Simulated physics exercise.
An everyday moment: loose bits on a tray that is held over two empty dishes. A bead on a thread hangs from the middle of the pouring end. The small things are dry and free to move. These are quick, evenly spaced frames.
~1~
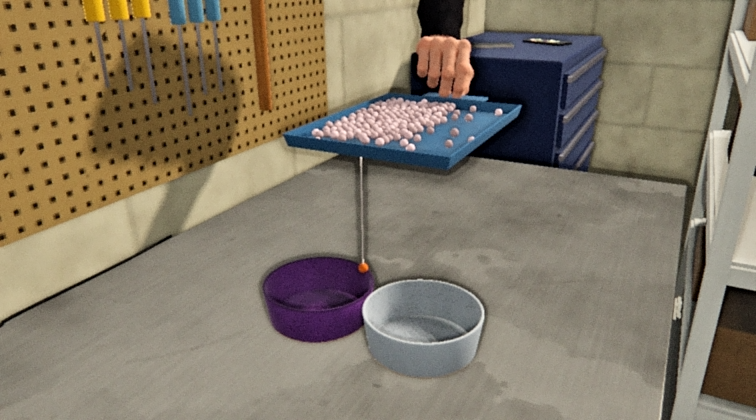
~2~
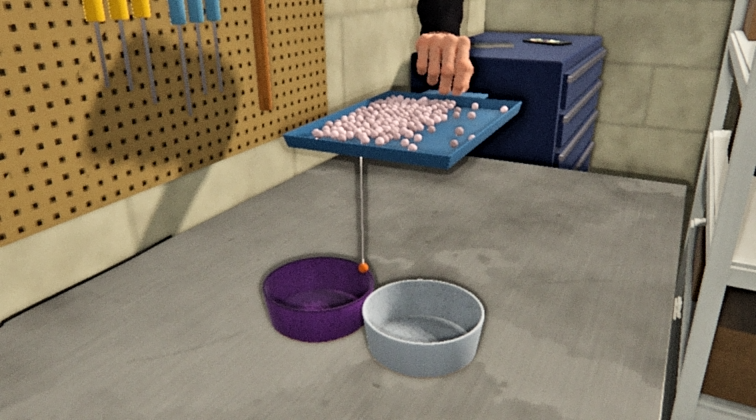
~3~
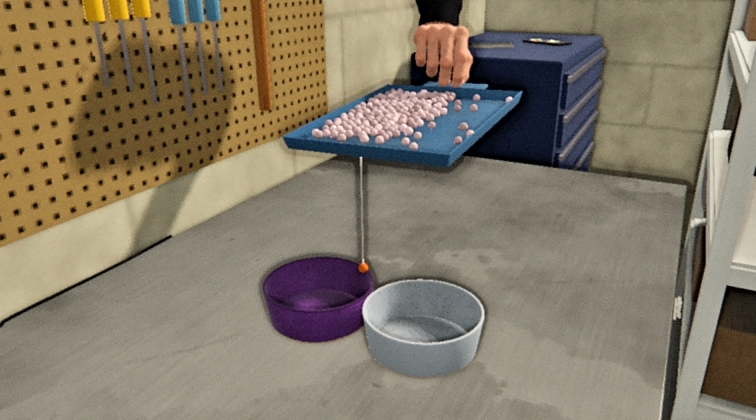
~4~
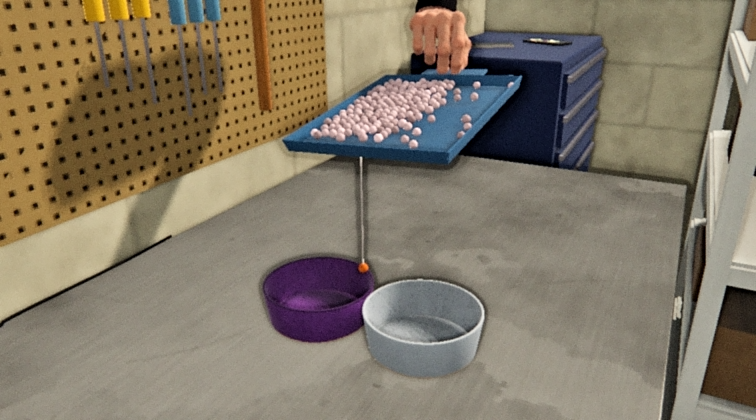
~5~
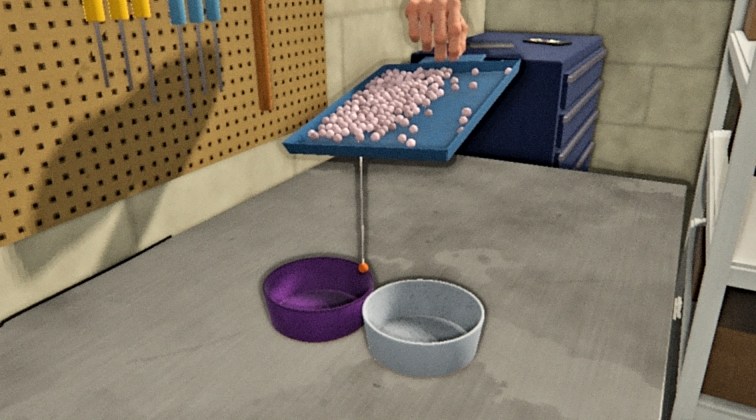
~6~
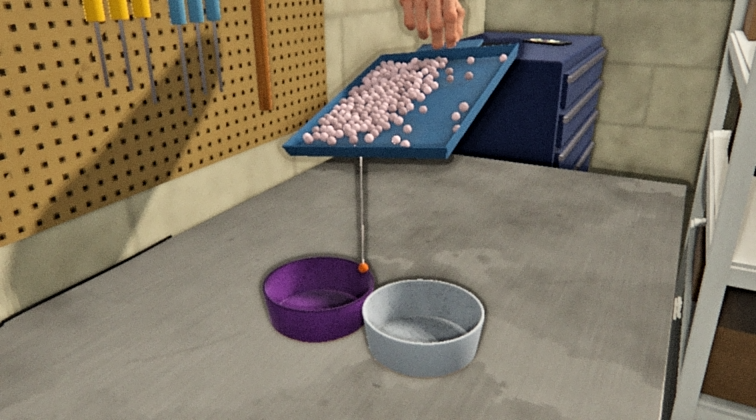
Blue tray of pale pink pearls tilting steadily as a hand raises its far edge above purple and grey dishes.
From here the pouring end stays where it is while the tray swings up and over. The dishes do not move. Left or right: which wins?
The left dish gets more.
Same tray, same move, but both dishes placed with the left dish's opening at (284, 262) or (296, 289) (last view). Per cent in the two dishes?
About 80 and 60 per cent.
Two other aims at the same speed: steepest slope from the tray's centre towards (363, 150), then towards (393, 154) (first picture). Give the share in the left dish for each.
The first gives 60 %, the second 20 %.
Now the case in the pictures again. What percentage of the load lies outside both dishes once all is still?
It comes to 40 per cent or so.
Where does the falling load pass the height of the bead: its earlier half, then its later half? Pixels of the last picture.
Early half (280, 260), late half (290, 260).
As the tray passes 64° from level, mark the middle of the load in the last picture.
Around (312, 163).
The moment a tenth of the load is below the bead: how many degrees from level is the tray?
At some 55 degrees.
Soon after the last picture, tray tipped steeply; about half on the tray; about a quarter in the left dish; a small part outside both; about a quarter in the air.
A little later, tray tipped past a quarter turn; a stray few in the right dish; about two thirds in the left dish; about a third outside both; a small part in the air.
Later still, tray tipped past a quarter turn; a stray few in the right dish; about two thirds in the left dish; about a third outside both.
By the end, tray tipped past a quarter turn; a stray few in the right dish; about two thirds in the left dish; about a third outside both.
